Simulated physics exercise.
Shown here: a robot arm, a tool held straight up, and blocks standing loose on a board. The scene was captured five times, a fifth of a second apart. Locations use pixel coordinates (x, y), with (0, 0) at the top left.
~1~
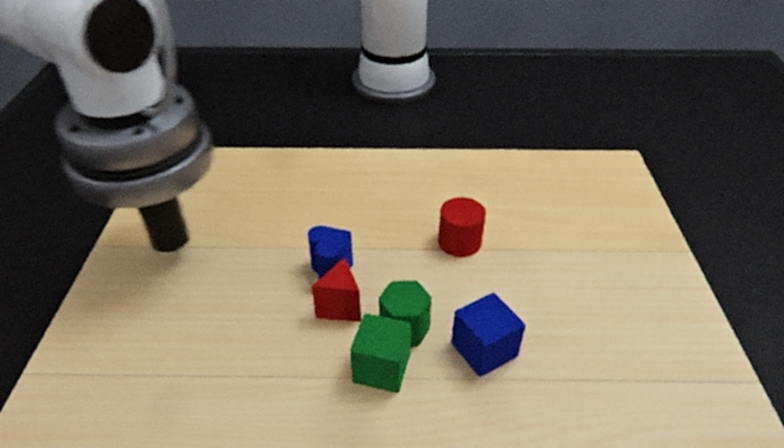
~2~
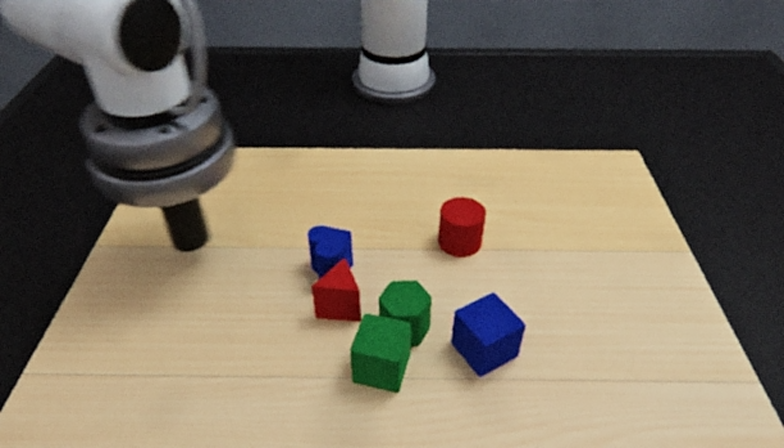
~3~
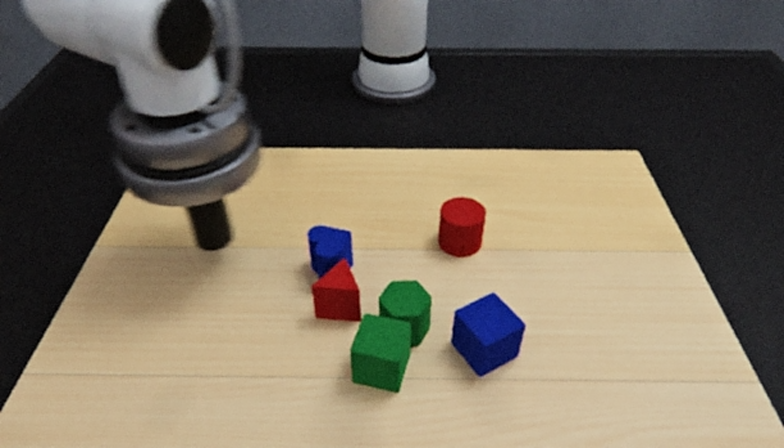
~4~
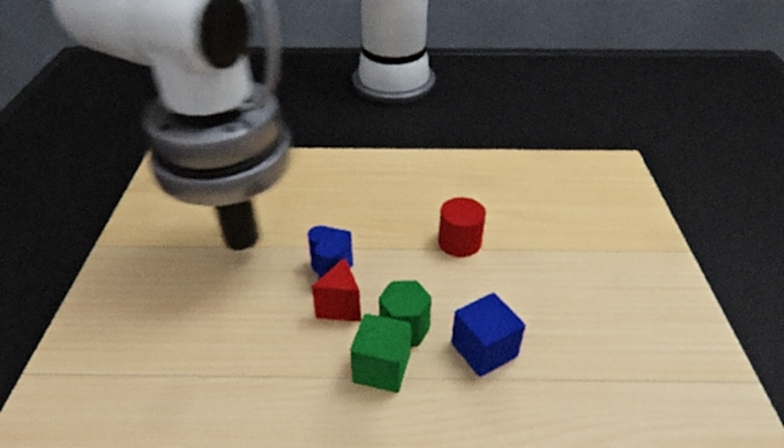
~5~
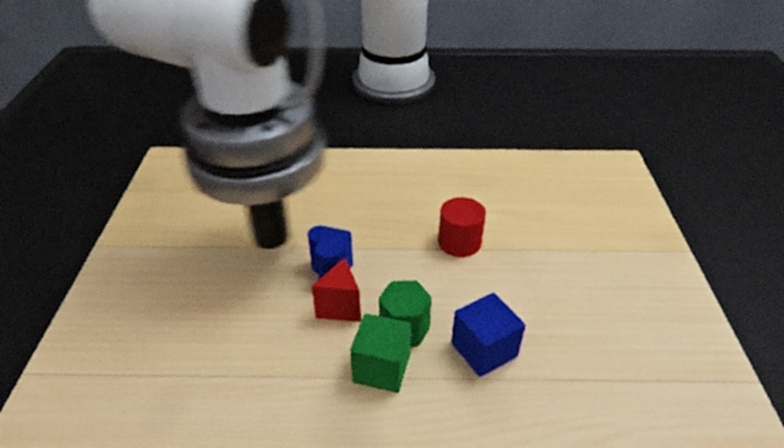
A robot arm holding a dark upright tool moved steadily to the right over a wooden board, drawing closer to the blue heart block, while the red, green and blue blocks all stayed still.
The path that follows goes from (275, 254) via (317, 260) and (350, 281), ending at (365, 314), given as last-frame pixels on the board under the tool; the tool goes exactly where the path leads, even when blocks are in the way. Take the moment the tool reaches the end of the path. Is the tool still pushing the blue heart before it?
In short: No.
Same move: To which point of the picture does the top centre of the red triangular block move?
I expect it at (347, 308).
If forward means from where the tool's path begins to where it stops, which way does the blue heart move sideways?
The shift goes left.
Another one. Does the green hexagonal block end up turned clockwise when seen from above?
Yes.
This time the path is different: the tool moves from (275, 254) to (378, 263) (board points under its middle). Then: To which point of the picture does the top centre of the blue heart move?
Its top middle: (381, 257).
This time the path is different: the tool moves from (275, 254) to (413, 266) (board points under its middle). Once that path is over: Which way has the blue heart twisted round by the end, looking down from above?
Top view: Clockwise.
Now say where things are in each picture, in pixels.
In the first frame, tool tip at (171, 240); block tops, blue heart at (328, 239); red triangular block at (338, 277); green square piece at (381, 336); green hexagonal block at (405, 297).
In the second frame, tool at (191, 239); blocks unchanged.
In the third frame, tool at (215, 239); blocks unchanged.
In the fourth frame, tool at (242, 238); blocks unchanged.
In the fifth frame, tool at (272, 237); blue heart at (328, 239); red triangular block at (338, 277); green square piece at (381, 336); green hexagonal block at (405, 297).
What follows on the original path. One third of the way, tool at (316, 244); blue heart at (347, 246); red triangular block at (342, 279), turned 20° clockwise.
Two thirds of the way, tool at (349, 264); blue heart at (382, 259), turned 40° clockwise; red triangular block at (349, 285), turned 65° clockwise.
At the end, tool at (365, 298); blue heart at (398, 266); red triangular block at (347, 308), turned 70° clockwise; green square piece in place; green hexagonal block at (415, 302), turned 25° clockwise.
